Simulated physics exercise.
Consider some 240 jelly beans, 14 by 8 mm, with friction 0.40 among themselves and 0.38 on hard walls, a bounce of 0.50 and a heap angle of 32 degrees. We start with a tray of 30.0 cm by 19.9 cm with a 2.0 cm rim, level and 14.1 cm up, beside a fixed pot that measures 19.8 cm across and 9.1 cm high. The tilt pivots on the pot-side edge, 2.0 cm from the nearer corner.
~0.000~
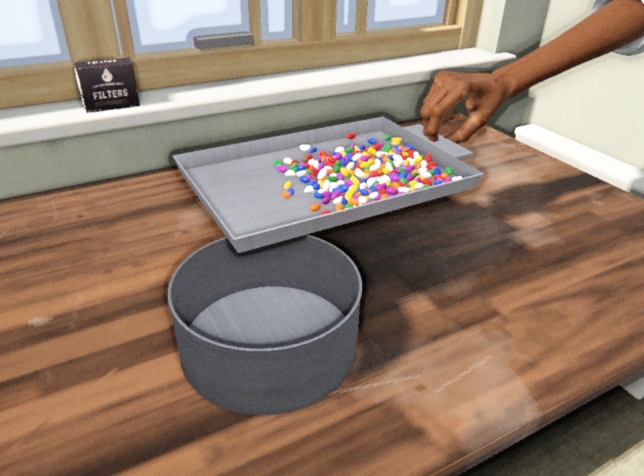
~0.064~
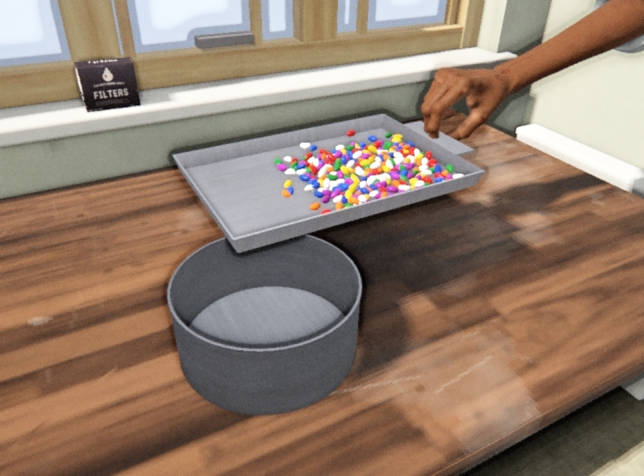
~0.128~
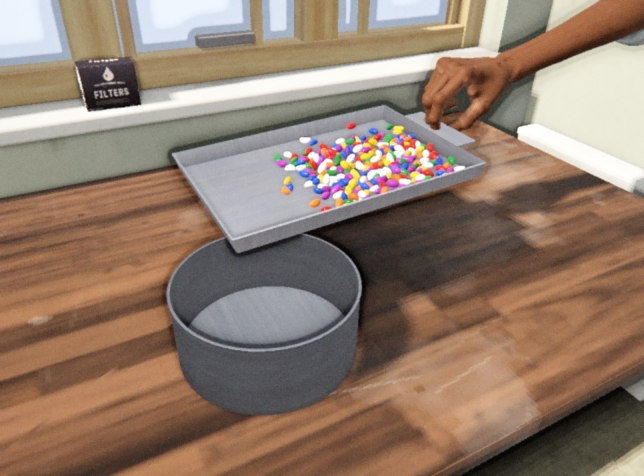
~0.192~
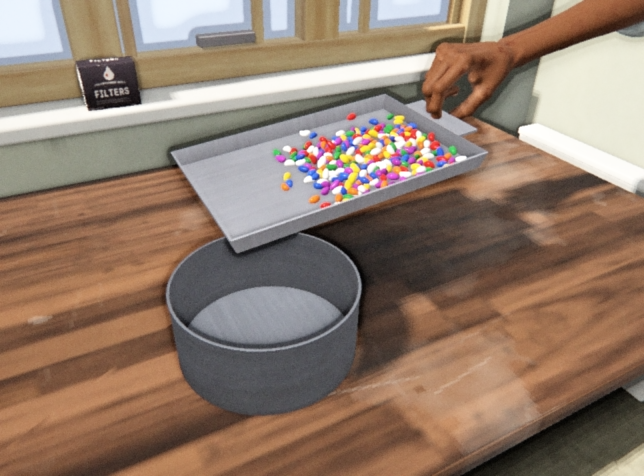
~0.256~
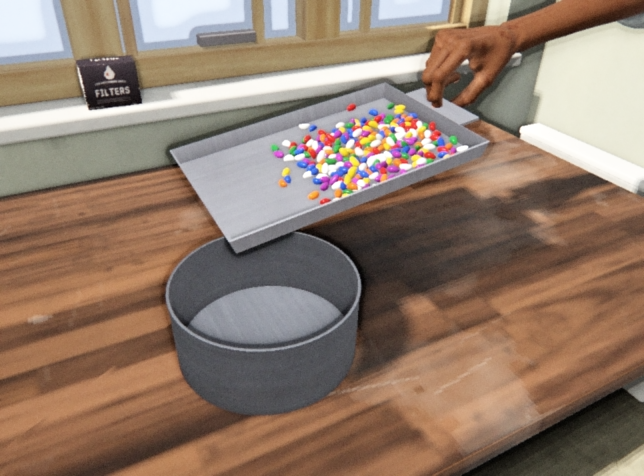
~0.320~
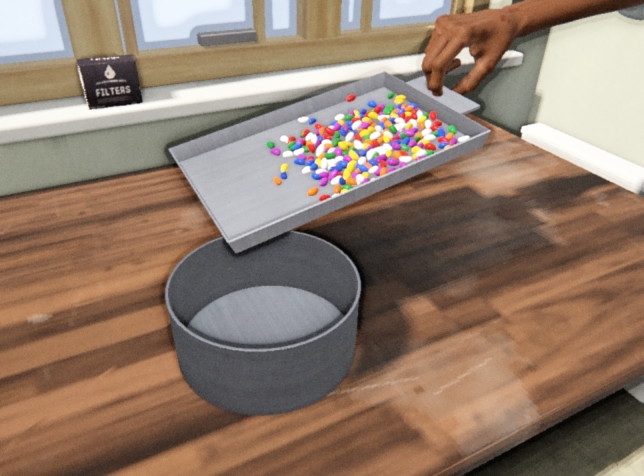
Grey tray of colourful jelly beans slowly tilting as a hand raises its right end, its left end above a round pot.
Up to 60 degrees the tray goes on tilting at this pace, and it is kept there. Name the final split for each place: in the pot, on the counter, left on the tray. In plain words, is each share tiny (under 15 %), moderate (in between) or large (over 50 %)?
Outcome: Pot: A reasonable amount; counter: A meagre amount; left on the tray: A majority share.
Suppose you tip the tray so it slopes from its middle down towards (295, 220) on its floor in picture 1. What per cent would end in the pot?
That comes to around 50 per cent.
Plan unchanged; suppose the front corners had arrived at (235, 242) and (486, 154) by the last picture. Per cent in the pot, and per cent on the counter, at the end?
Split: Pot = 25, counter = 5.
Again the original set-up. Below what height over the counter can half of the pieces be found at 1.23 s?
Median height: Approx. 18 cm.
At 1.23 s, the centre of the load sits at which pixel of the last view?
At that time the load is centred around (218, 197).
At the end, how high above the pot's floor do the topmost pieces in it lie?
Some 1.0 cm.
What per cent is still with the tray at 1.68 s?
Some 75 per cent of the load.
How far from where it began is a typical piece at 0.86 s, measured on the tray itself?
Roughly 7 cm.
After 0.86 s, tilt 34 degrees; the tray holds 100 %, the pot 0 %.
After 1.23 s, tilt 50 degrees; the tray holds 90 %, the pot 5 %.
After 1.68 s, tilt 60 degrees; the tray holds 75 %, the pot 20 %.
At rest (2.9 s), pot 25 %, counter 5 %, tray 70 %.
